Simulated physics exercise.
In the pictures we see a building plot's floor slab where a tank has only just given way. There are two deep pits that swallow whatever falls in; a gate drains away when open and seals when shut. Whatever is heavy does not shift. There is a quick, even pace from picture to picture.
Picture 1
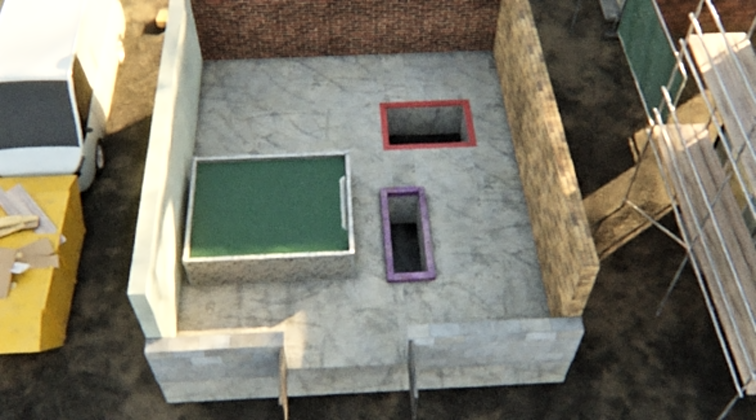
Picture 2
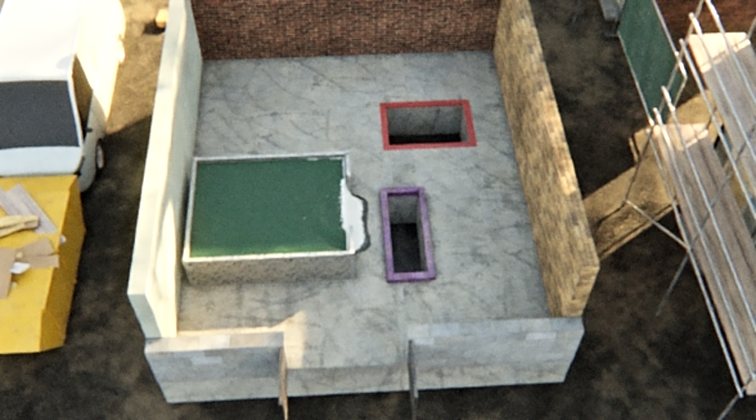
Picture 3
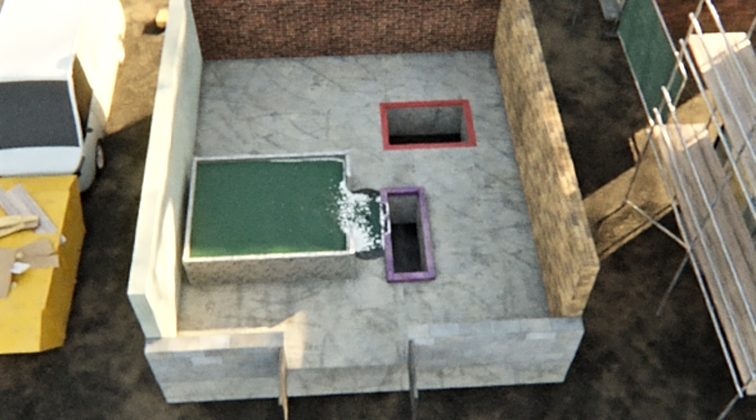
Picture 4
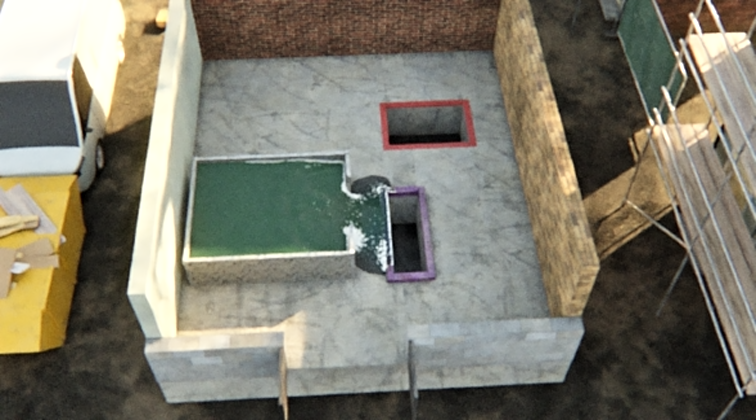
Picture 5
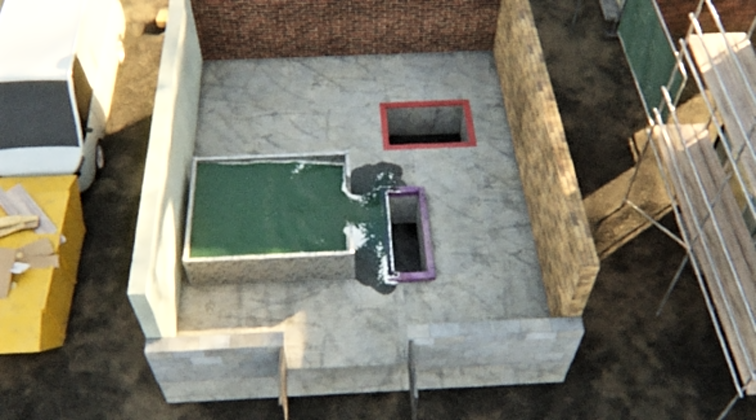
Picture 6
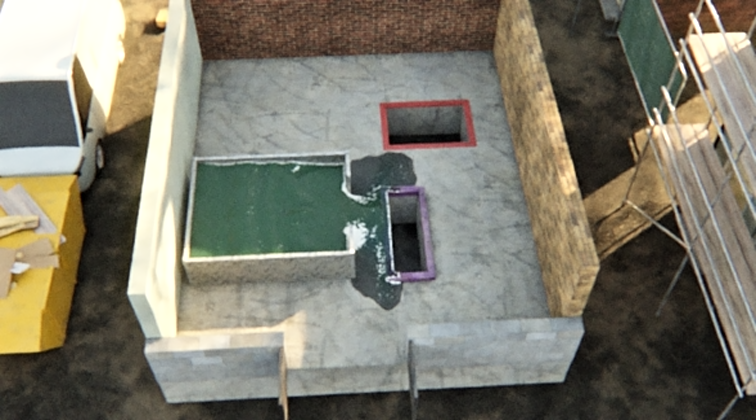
Green water bursting through the right side of an open tank, spreading across a grey slab and around a purple-edged opening.
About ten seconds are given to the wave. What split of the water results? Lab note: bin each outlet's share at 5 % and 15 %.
Result: The gate will likely win a middling part of five to fifteen per cent, the red pit will likely win a middling part of five to fifteen per cent, the purple pit will likely win a major part beyond fifteen per cent.
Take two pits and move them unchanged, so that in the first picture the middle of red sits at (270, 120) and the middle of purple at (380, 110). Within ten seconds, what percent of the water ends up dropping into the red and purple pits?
The red pit ends up with 4 per cent, the purple pit with 0 per cent.
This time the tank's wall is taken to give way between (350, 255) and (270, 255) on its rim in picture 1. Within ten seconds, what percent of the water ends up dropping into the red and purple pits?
Per cent: Red 2, purple 0.
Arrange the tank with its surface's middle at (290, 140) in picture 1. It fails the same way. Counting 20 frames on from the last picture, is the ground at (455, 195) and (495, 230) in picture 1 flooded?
First spot submerged, second spot submerged.
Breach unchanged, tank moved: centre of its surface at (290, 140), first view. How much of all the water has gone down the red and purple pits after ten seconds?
Tally in per cent - red pit 35; purple pit 0.
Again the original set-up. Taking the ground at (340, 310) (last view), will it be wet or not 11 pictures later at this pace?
Judging by the scene, that place would be inundated.
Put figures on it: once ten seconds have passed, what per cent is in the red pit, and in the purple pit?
I reckon close to 8 % and close to 46 % respectively.
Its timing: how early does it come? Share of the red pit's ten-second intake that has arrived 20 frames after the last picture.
About 45 %.
A moment on, water covers 15 % of the floor; the gate 0 %, the red pit 1 %, the purple pit 12 %.
Next, water covers 20 % of the floor; the gate 1 %, the red pit 2 %, the purple pit 22 %.
Then, water covers 20 % of the floor; the gate 2 %, the red pit 4 %, the purple pit 31 %.
Later, water covers 30 % of the floor; the gate 5 %, the red pit 6 %, the purple pit 41 %.
In the end, water covers 40 % of the floor; the gate 9 %, the red pit 9 %, the purple pit 45 %.
